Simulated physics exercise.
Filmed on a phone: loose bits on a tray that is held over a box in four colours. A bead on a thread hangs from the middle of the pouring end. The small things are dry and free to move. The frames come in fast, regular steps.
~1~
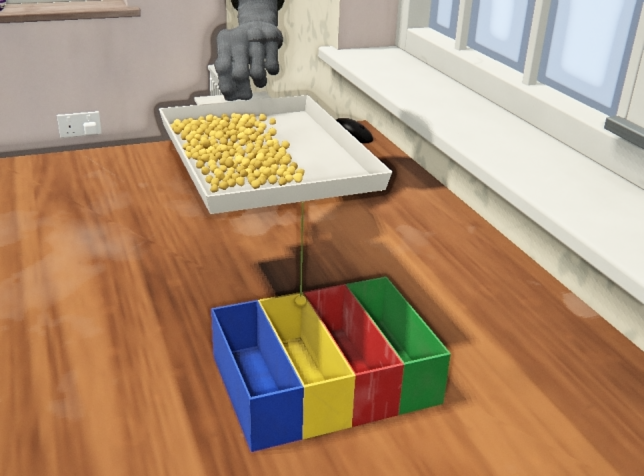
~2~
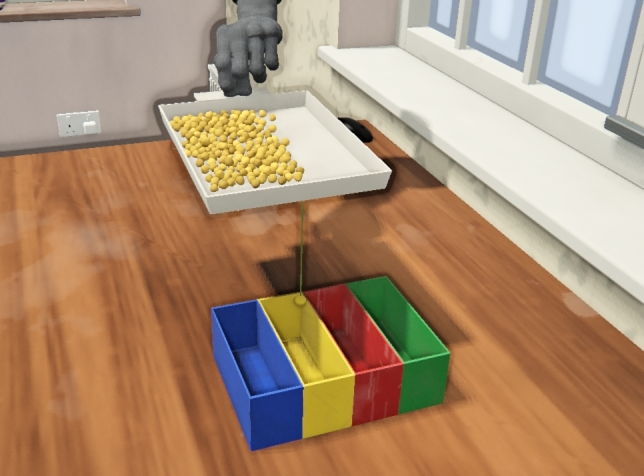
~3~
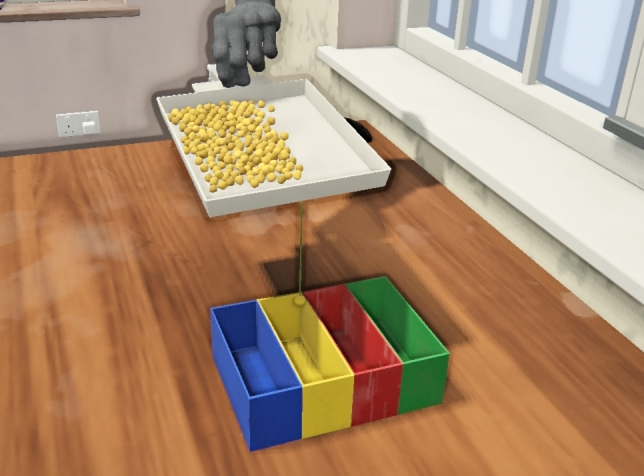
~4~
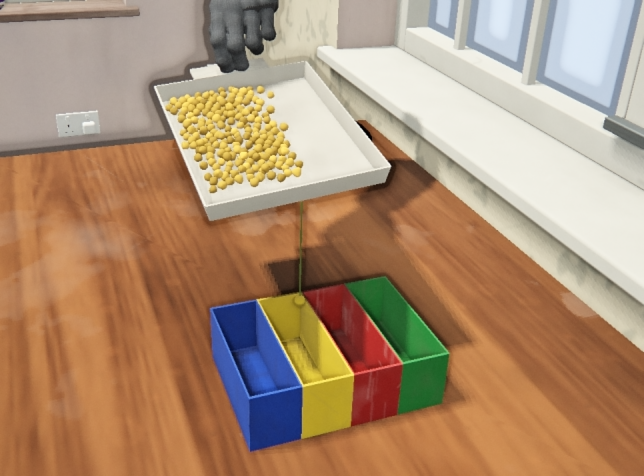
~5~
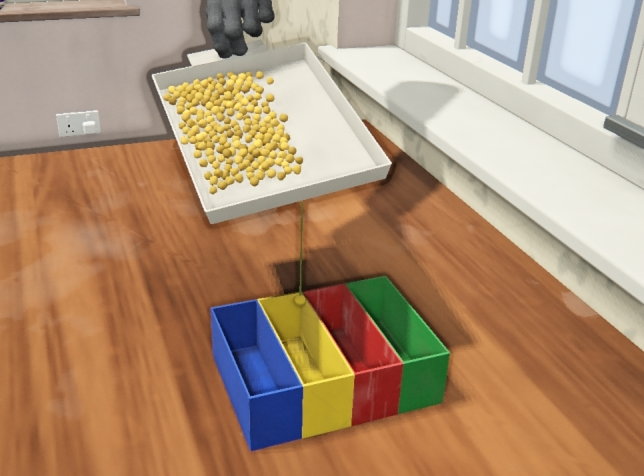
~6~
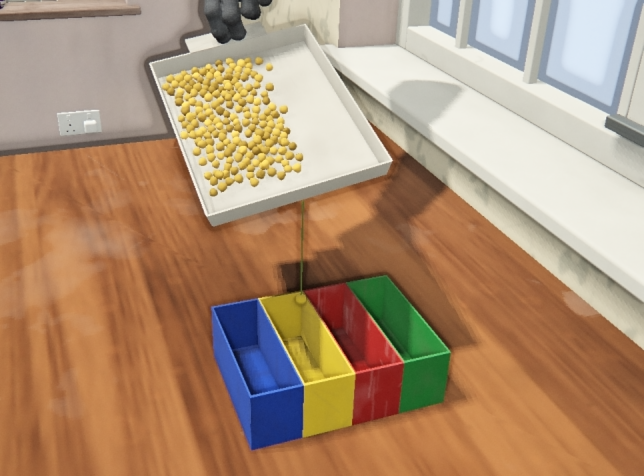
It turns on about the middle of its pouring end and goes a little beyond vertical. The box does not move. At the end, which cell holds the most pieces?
The blue cell gets the most.
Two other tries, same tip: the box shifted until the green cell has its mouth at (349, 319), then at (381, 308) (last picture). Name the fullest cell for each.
One: The cell in yellow. Two: The blue cell.
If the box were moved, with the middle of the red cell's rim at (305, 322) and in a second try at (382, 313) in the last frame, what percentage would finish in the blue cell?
Roughly 40 per cent, and 10 per cent.
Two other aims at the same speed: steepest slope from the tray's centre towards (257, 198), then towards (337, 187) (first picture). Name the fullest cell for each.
The first try: The blue cell. The second: The cell in green.
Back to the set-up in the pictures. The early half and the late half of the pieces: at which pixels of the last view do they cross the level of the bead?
At about (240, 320), then at (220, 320).
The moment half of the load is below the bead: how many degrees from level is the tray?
Roughly 120°.
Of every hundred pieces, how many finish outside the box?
About 40 per cent.
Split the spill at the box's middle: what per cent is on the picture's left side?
Some 100 per cent.
Shortly afterwards, tray tipped steeply; all but a few on the tray; only a few falling or outside the box.
Next, tray tipped past a quarter turn; all but a few on the tray; only a few in the blue cell; only a few falling or outside the box.
Some moments later, tray tipped past a quarter turn; near half in the blue cell; a little in the yellow cell; only a few in the red cell; near a third falling or outside the box.
In the end, tray tipped past a quarter turn; near half in the blue cell; a little in the yellow cell; only a few in the red cell; none at all in the green cell; near a third outside the box.
